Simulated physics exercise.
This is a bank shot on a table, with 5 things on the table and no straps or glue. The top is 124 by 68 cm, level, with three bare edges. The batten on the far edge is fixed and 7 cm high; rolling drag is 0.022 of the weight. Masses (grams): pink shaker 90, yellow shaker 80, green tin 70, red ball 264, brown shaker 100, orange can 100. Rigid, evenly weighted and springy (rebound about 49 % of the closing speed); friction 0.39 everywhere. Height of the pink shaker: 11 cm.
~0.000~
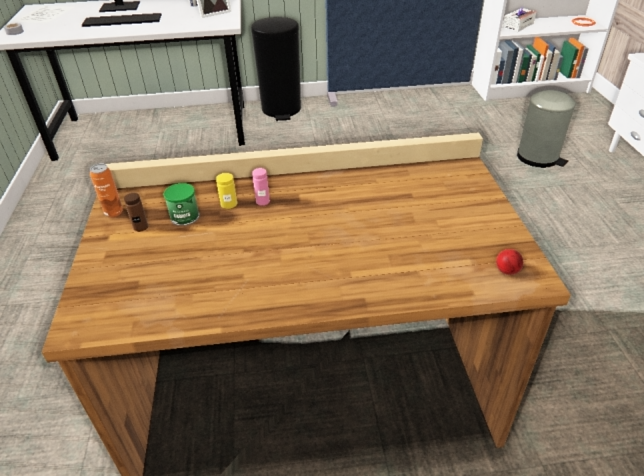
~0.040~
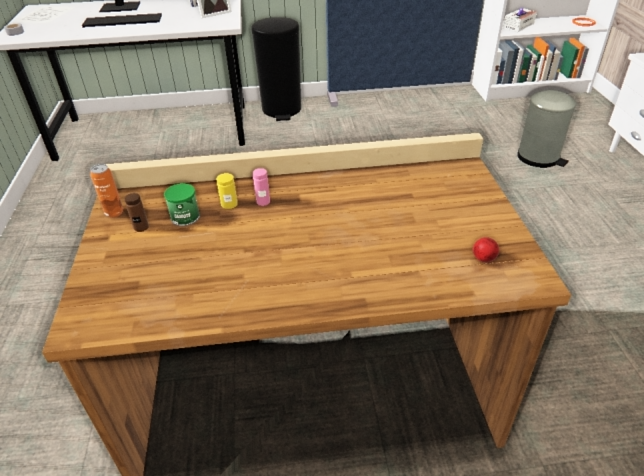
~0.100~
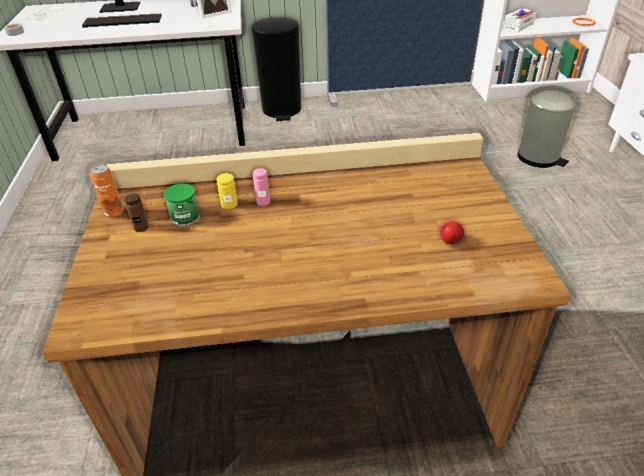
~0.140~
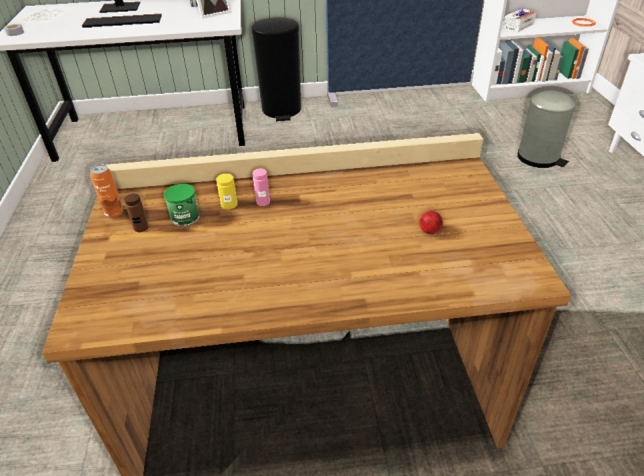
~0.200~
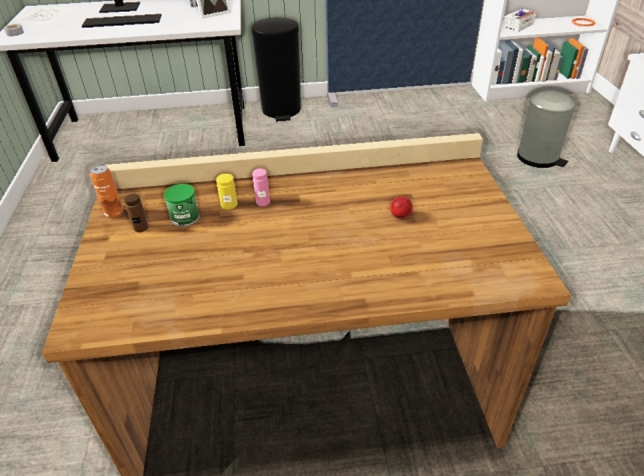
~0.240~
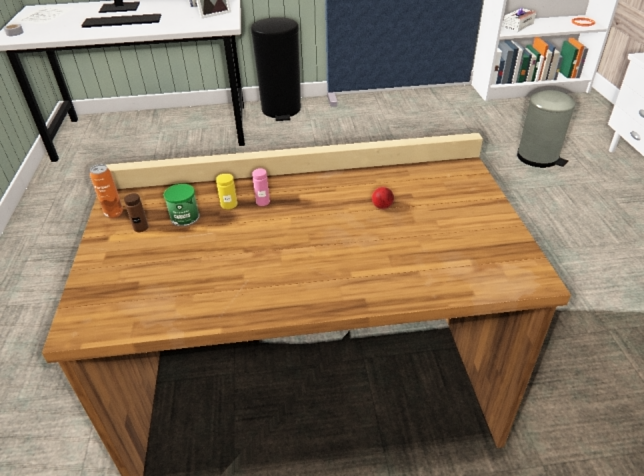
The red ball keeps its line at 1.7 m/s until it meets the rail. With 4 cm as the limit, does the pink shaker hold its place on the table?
The pink shaker ends elsewhere.
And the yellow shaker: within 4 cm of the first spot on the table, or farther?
The yellow shaker leaves its spot.
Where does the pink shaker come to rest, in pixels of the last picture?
At about (216, 225).
By 0.54 s, red ball near (286, 183).
By 0.84 s, red ball near (237, 192); pink shaker on its side near (224, 217); yellow shaker 3 cm from its spot.
When it is over (1.8 s), lying over on the table, pink shaker; not toppled but over 4 cm from the start, yellow shaker; the other 3 within 4 cm of the start. End places, in pixels of the last picture, pink shaker near (217, 225).
